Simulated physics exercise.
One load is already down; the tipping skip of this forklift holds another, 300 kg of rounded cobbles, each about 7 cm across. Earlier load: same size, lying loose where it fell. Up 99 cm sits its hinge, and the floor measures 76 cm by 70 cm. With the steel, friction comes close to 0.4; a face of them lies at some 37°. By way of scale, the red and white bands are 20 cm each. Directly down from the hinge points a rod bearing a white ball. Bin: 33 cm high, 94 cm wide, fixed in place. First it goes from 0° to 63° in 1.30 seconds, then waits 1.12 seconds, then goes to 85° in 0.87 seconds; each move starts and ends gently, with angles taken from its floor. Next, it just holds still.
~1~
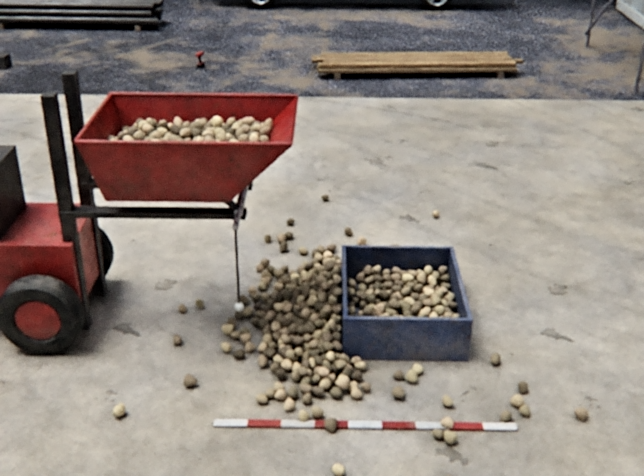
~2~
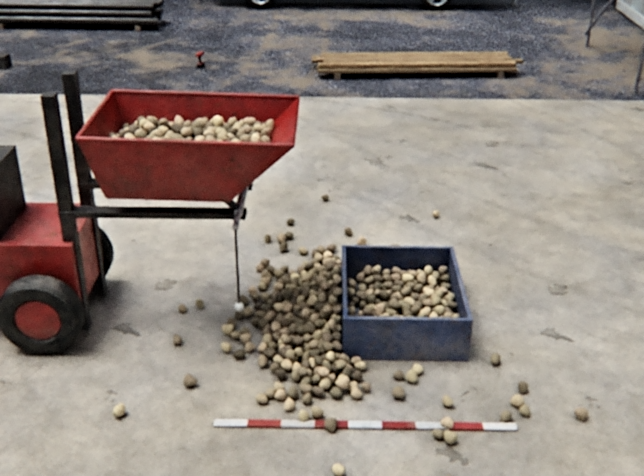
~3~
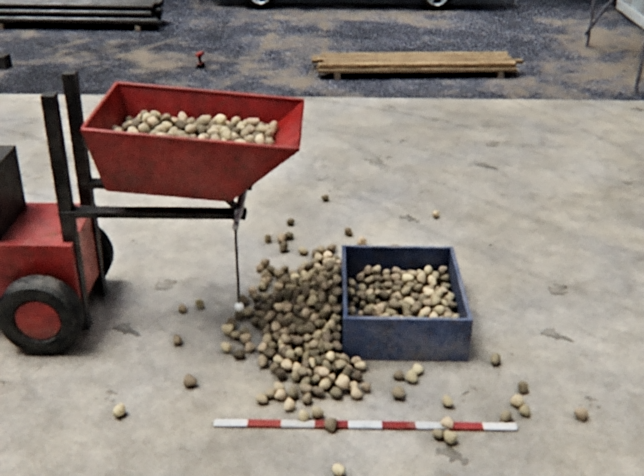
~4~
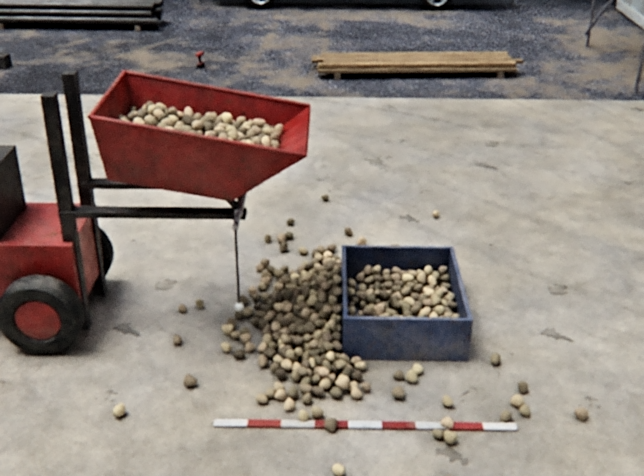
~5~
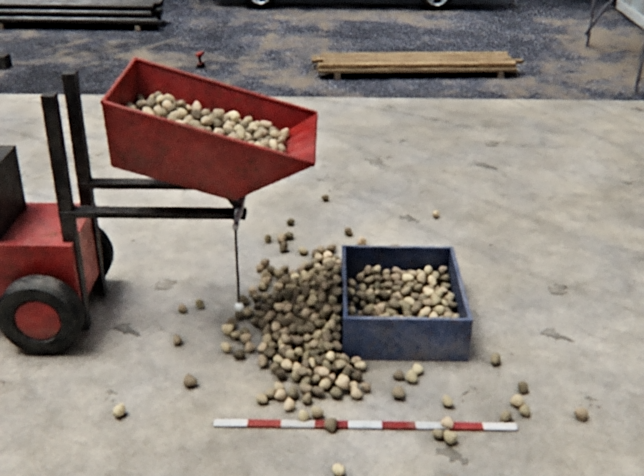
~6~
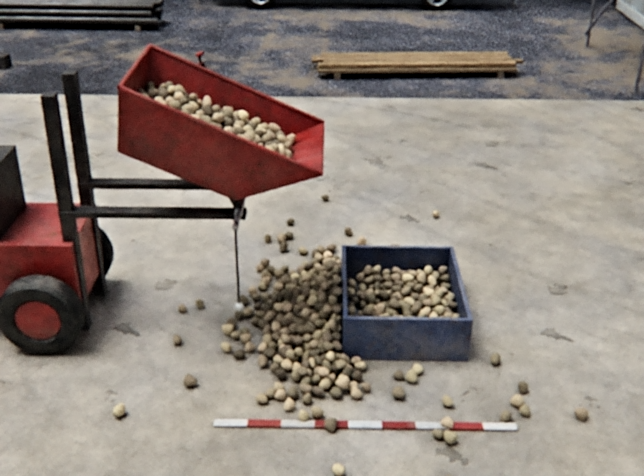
On a concrete floor, a red forklift holds a red skip of roundish stones above a loose heap that lies beside and inside a blue bin. The skip starts level, then tilts gradually, its left end rising and its right lip dipping, while the stones inside ride along and the heap below stays still.
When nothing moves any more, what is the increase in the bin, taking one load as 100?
I would say 82 out of 100.
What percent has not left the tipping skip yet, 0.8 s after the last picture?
It still holds about 85 per cent.
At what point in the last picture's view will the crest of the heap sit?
Roughly at (379, 266).
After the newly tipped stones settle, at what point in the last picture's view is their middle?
Roughly at (391, 291) in the last picture.
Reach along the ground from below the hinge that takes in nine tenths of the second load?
Around 130 cm.
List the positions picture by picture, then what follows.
In the first picture, lip at (292, 145), floor tilted 0°, highest stones at (194, 130). The earlier load is highest near (336, 294), 27 cm above ground level, 56 % short of the bin, 38 % in the bin, 6 % beside or beyond the bin.
In the second picture, the tipping skip is at 1°, its lip at (294, 146); the top of the load is at (174, 128).
In the third picture, the tipping skip is at 5°, its lip at (299, 150); the top of the load is at (162, 124).
In the fourth picture, lip at (306, 156), floor tilted 10°, highest stones at (152, 116).
In the fifth picture, lip at (315, 164), floor tilted 17°, highest stones at (153, 105).
In the sixth picture, lip at (323, 175), floor tilted 24°, highest stones at (157, 95).
Then, 0.4 s after the last picture the floor is at 53°; in per cent of one load, 100 in the tipping skip, 56 short of the bin, 38 in the bin, 6 beside or beyond the bin; the foremost stones are at (501, 358).
Then, 0.8 s after the last picture the floor is at 63°; in per cent of one load, 85 in the tipping skip, 57 short of the bin, 50 in the bin, 7 beside or beyond the bin; the foremost stones are at (499, 350).
Then, 3.2 s after the last picture the floor is at 85°; in per cent of one load, 0 in the tipping skip, 60 short of the bin, 121 in the bin, 19 beside or beyond the bin; the foremost stones are at (527, 325).
Then, 5.5 s after the last picture the floor is at 85°; in per cent of one load, 0 in the tipping skip, 60 short of the bin, 120 in the bin, 19 beside or beyond the bin; the foremost stones are at (527, 325). Net gain in the bin, 82.
